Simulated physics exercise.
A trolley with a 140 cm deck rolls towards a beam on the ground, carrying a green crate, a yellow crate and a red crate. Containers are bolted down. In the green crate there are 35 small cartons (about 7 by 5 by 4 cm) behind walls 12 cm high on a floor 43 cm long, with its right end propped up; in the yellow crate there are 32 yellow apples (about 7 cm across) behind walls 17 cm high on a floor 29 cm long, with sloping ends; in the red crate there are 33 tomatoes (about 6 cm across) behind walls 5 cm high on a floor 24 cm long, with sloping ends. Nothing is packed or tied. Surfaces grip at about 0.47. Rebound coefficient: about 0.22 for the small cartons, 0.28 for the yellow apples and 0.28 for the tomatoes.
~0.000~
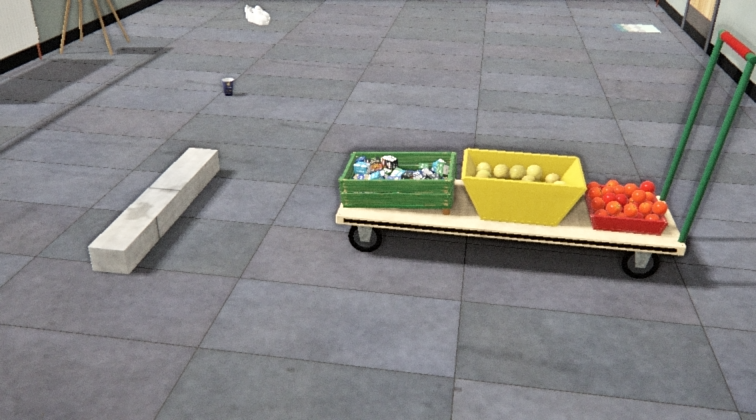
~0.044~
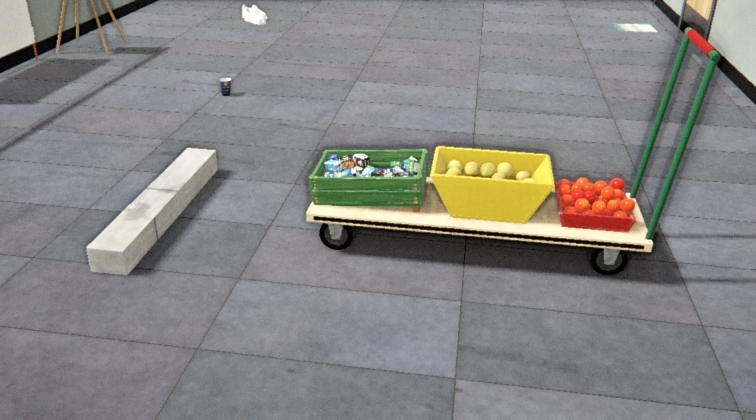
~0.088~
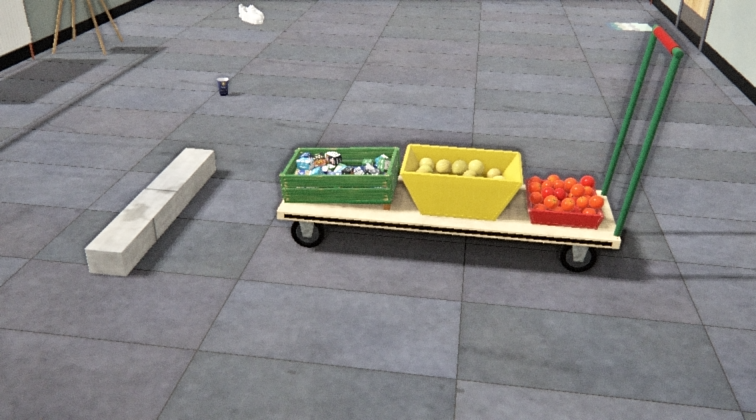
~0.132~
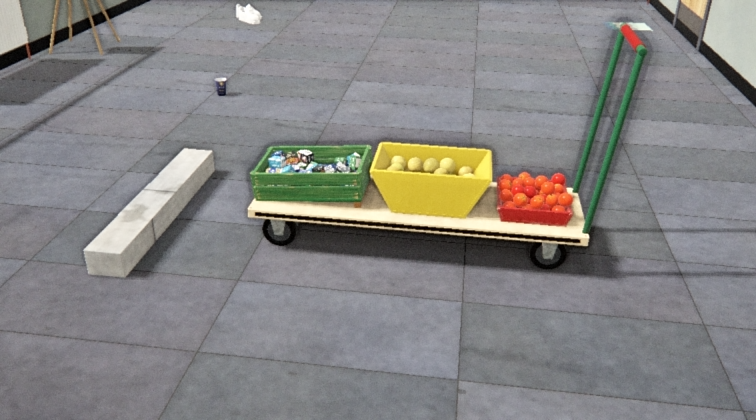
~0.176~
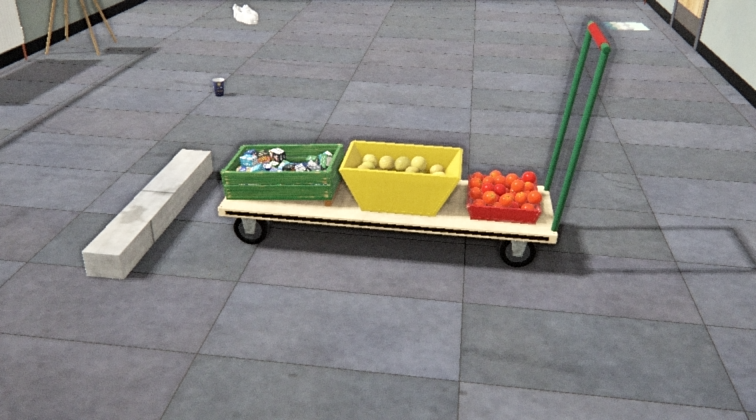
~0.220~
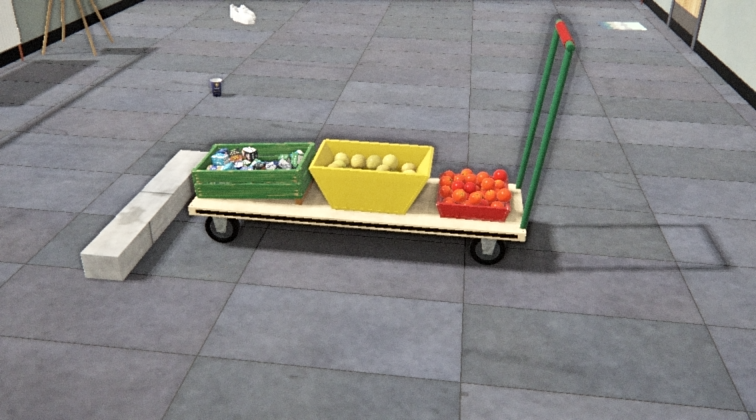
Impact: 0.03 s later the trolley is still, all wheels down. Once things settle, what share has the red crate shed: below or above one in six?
Out of the red crate go over a sixth of the tomatoes.
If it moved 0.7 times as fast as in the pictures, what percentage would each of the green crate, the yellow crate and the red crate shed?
Then green crate 0, yellow crate 0, red crate 30 per cent.
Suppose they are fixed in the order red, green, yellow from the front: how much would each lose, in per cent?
Then green crate 10, yellow crate 10, red crate 40 per cent.
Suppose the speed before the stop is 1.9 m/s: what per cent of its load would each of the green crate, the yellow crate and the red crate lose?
Then green crate 0, yellow crate 0, red crate 30 per cent.
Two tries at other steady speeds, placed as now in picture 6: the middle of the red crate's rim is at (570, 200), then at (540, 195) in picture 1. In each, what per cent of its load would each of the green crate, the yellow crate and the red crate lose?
Green crate 0 then 0, yellow crate 0 then 0, red crate 30 then 20 per cent.
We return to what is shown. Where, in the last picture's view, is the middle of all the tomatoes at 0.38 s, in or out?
Around (408, 183).
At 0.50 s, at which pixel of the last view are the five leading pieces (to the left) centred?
Near (167, 167).
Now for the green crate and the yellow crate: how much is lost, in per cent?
Lost: Green crate 0, yellow crate 5 per cent.
After 0.28 s, the wheels strike.
After 0.38 s, the green crate has all 35, the yellow crate has all 32 and the red crate is down by 7 of 33.
After 0.50 s, the green crate has all 35, the yellow crate has all 32 and the red crate is down by 11 of 33.
After 0.73 s, the green crate has all 35, the yellow crate is down by 2 of 32 and the red crate is down by 12 of 33.
When it is over (at 1.24 s), the green crate has all 35, the yellow crate is down by 2 of 32 and the red crate is down by 12 of 33. Asked share, 12 of 33, 36 per cent.
